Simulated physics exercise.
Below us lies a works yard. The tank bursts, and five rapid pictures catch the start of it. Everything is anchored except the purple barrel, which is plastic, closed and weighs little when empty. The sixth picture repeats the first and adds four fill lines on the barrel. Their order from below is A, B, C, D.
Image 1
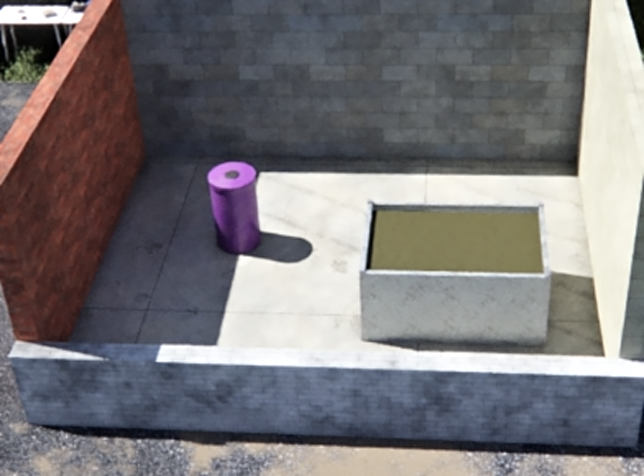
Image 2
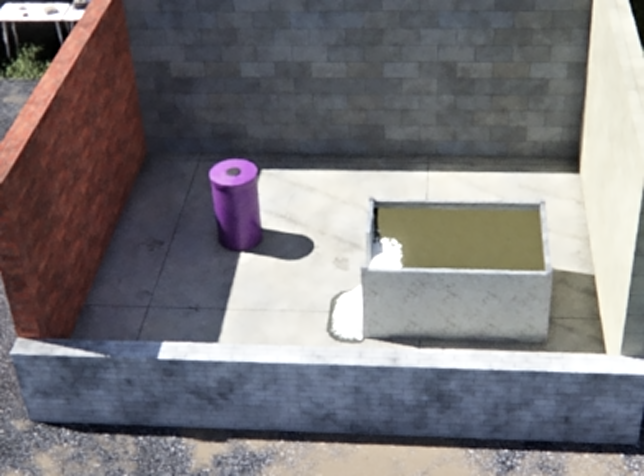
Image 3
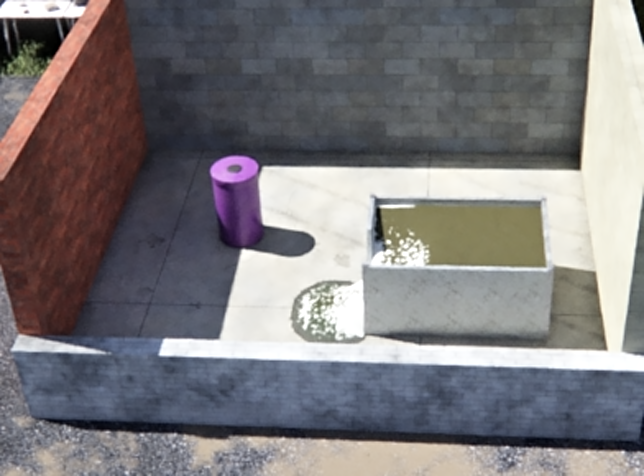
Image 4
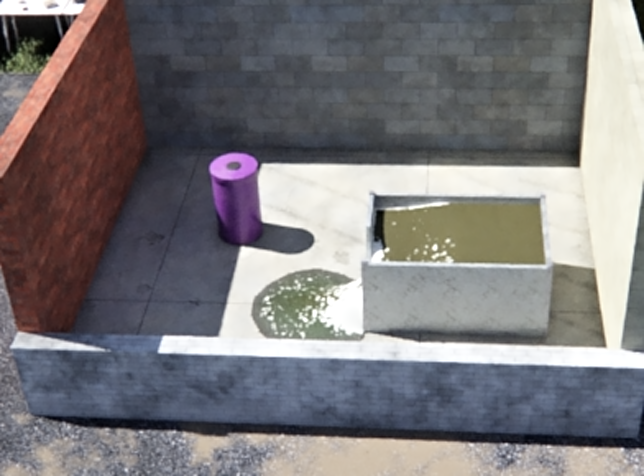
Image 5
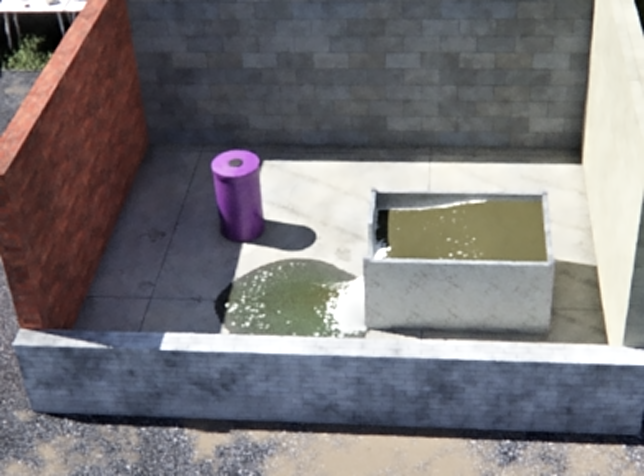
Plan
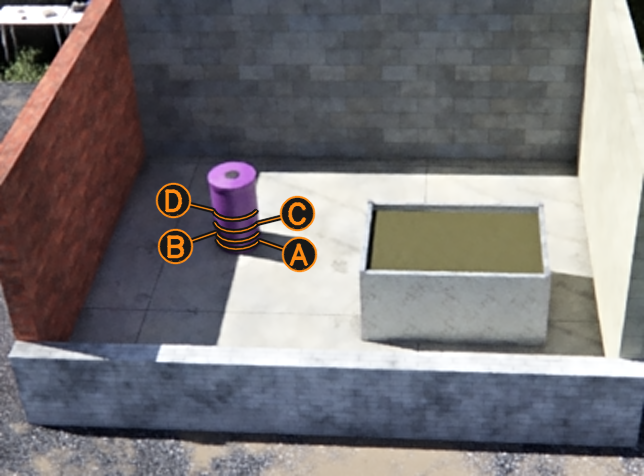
A large pale concrete tank full of murky olive water stands at the right of a walled works yard, seen from above. A purple barrel stands left of it on the pale slab, between a red brick wall at left, a grey block wall behind and a cream wall at right. White, foaming water pours from the tank's left side and spreads leftward in a greenish puddle, while the tank's level drops slightly and the view shifts very slightly.
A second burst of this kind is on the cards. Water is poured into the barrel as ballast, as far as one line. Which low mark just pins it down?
B is the one.
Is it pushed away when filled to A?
Yes.
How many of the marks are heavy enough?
Three of the four.
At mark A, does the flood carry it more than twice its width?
No, it does not.
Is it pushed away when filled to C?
No.
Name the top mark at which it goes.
It is A.
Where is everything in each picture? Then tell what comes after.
Lid of the purple barrel at (232, 175); tank full, its middle at (454, 243).
Water covers 1 % of the ground and is seen nearest the barrel at (339, 301).
Water covers 3 % of the ground and is seen nearest the barrel at (325, 284).
Water covers 6 % of the ground and is seen nearest the barrel at (277, 284).
Lid of the purple barrel at (236, 163); water covers 9 % of the ground and is seen nearest the barrel at (264, 269).
On the marked copy, A at (235, 249); B at (234, 241); C at (233, 231); D at (232, 219); from the bottom up A, B, C, D.
With A, it is pushed about its own width away.
With B, it does not move.
With C, it does not move.
With D, it does not move.
